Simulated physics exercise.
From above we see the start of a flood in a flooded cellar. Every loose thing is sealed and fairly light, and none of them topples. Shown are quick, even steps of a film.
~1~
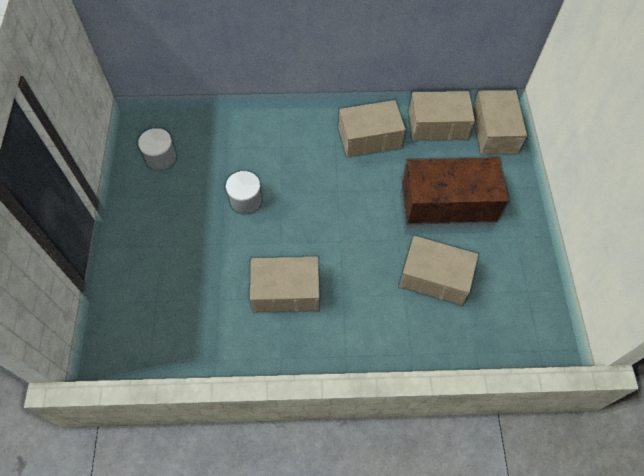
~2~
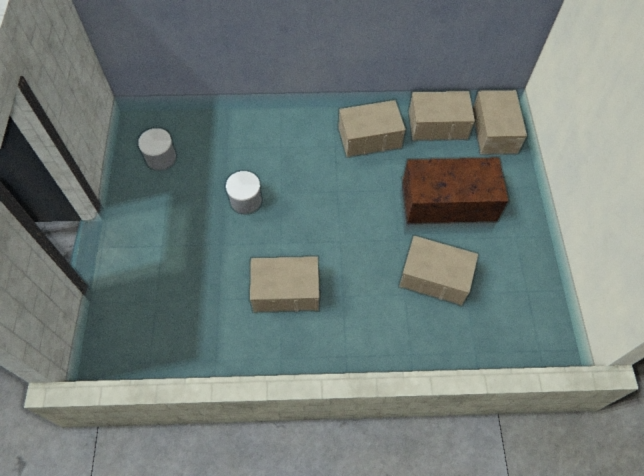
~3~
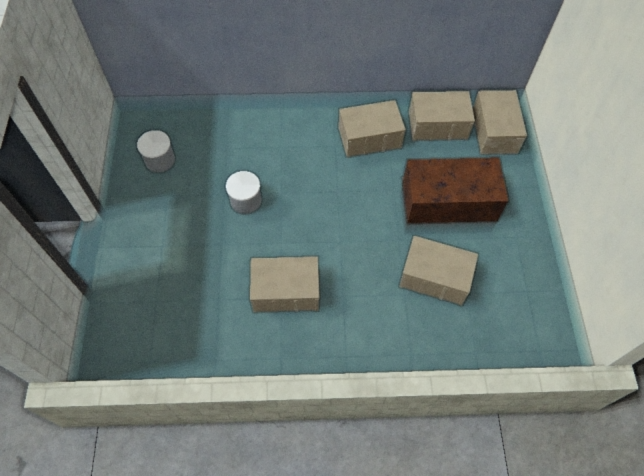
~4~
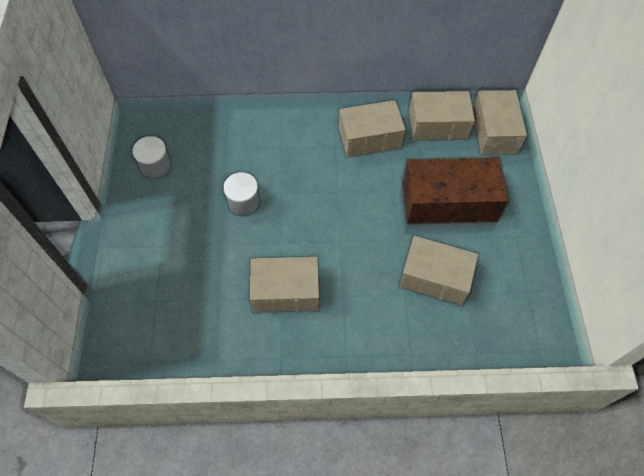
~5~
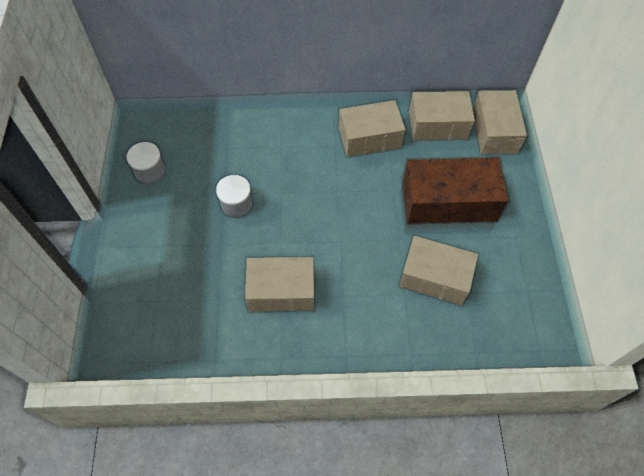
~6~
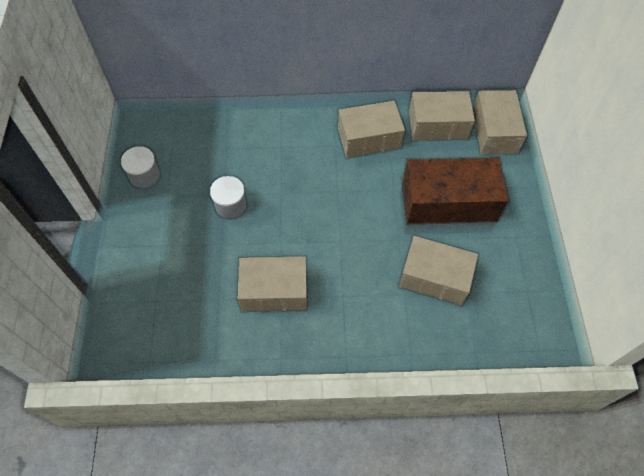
Door opening at left of a flooded cellar, then two pale round containers drifting slightly left, followed by a tan box.
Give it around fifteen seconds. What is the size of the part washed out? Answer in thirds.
One to two thirds.
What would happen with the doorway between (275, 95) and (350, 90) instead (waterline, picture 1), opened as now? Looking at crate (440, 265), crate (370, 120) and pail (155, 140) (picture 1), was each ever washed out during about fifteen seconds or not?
Going through them in turn: Remains behind; escaped; escaped.
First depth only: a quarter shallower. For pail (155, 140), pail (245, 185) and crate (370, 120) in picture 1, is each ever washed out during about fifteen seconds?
The first one exits, the middle one exits, the final one never leaves.
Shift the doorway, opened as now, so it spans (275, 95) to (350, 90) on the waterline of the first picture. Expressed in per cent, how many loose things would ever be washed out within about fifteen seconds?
Something like 60 percent.
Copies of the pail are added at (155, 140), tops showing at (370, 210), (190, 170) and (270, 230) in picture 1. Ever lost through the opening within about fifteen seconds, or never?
Well, taking each in turn, that's never removed, lost to the flow and finally lost to the flow.
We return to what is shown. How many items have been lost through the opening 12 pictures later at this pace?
Tally: 1.
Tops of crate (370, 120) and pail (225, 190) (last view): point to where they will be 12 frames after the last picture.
The first should be near (330, 130), the second near (105, 225).
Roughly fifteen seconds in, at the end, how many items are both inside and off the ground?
The tally stands at 4.
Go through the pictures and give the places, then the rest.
In the first picture, a pail at (155, 141) floats; a pail at (243, 185), afloat; 0 of 7 have shifted.
In the second picture, a pail at (155, 141) floats; a pail at (243, 185) floats; 0 of 7 have shifted.
In the third picture, a pail at (153, 143), afloat; a pail at (243, 185), afloat; 0 of 7 have shifted.
In the fourth picture, a pail at (149, 149), afloat, close to its start; a pail at (240, 187) floats; 1 of 7 have shifted.
In the fifth picture, a pail at (143, 155) floats, close to its start; a pail at (233, 189), afloat, close to its start; 2 of 7 have shifted.
In the sixth picture, a pail at (137, 160) floats, close to its start; a pail at (227, 190), afloat, close to its start; 3 of 7 have shifted.
A moment on, 0 of 7 are out; 7 afloat.
Next, 1 of 7 are out; 6 afloat.
Later, 2 of 7 are out; 5 afloat.
In the end, 3 of 7 are out; 4 afloat.
